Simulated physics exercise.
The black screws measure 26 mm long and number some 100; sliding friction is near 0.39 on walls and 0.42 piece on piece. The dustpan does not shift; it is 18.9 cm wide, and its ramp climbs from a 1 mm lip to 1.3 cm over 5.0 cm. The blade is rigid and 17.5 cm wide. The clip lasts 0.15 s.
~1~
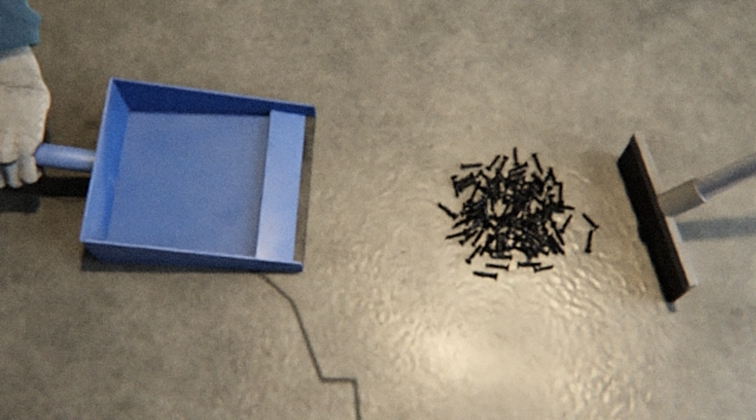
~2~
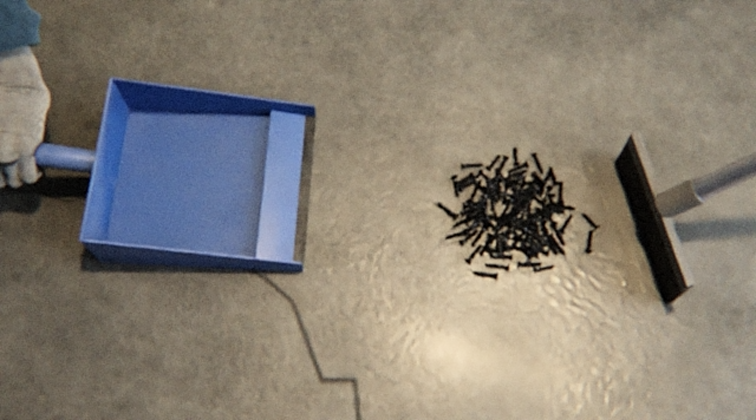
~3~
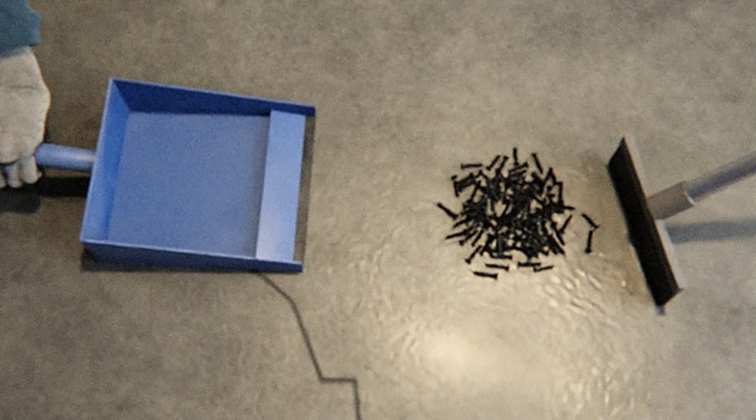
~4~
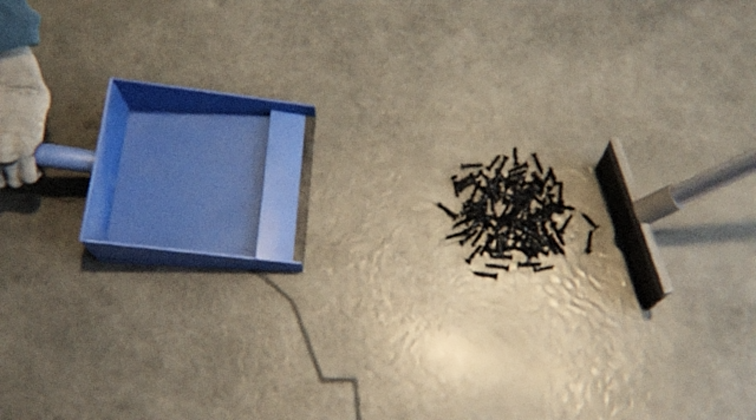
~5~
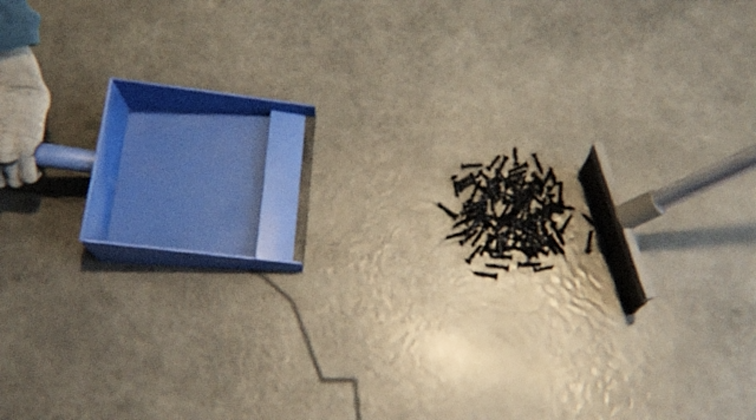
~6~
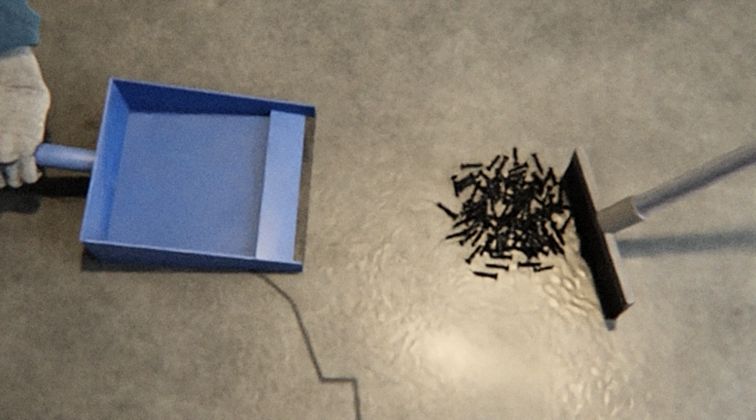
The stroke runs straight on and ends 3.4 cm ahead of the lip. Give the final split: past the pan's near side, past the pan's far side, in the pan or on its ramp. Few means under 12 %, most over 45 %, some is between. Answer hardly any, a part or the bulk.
Near side: A part, far side: Hardly any, pan: Hardly any.
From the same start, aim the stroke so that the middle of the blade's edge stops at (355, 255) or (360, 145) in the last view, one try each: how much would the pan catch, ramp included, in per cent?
Some 15 and 5 per cent.
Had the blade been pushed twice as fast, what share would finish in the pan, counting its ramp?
In that case some 25 per cent.
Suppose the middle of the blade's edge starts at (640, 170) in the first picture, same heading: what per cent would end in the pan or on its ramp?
About 15 per cent.
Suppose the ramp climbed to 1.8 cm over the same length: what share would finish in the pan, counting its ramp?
Then about 5 per cent.
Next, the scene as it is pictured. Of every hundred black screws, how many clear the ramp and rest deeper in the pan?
Some 0 per cent.
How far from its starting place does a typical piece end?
Roughly 22 cm.
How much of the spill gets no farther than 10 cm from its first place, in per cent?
Roughly 10 per cent.
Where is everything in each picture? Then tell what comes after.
In the first picture, blade from (689, 285) to (636, 140), moved 0.0 cm, 0 of the pieces shifted so far; middle of the pieces at (507, 215); pan at (195, 186).
In the second picture, blade from (686, 285) to (633, 140), moved 0.3 cm, 0 of the pieces shifted so far; middle of the pieces at (507, 215).
In the third picture, blade from (678, 288) to (625, 142), moved 1.2 cm, 0 of the pieces shifted so far; middle of the pieces at (507, 215).
In the fourth picture, blade from (664, 292) to (612, 146), moved 2.7 cm, 0 of the pieces shifted so far; middle of the pieces at (507, 215).
In the fifth picture, blade from (646, 297) to (596, 150), moved 4.7 cm, 0 of the pieces shifted so far; middle of the pieces at (507, 215).
In the sixth picture, blade from (627, 303) to (578, 155), moved 6.7 cm, 2 of the pieces shifted so far; middle of the pieces at (507, 215); pan at (195, 186).
Then, 0.20 s after the last picture, middle of the blade 18 cm from the lip; 0 % over the lip, far side 0 %, near side 10 %.
Then, 0.33 s after the last picture, middle of the blade 10 cm from the lip; 0 % over the lip, far side 0 %, near side 30 %.
Then, 0.59 s after the last picture, middle of the blade 6 cm from the lip; 5 % over the lip, far side 0 %, near side 35 %.
In the end, near side 35 %, far side 0 %, pan 5 %, in front of the lip or behind the blade 55 %.
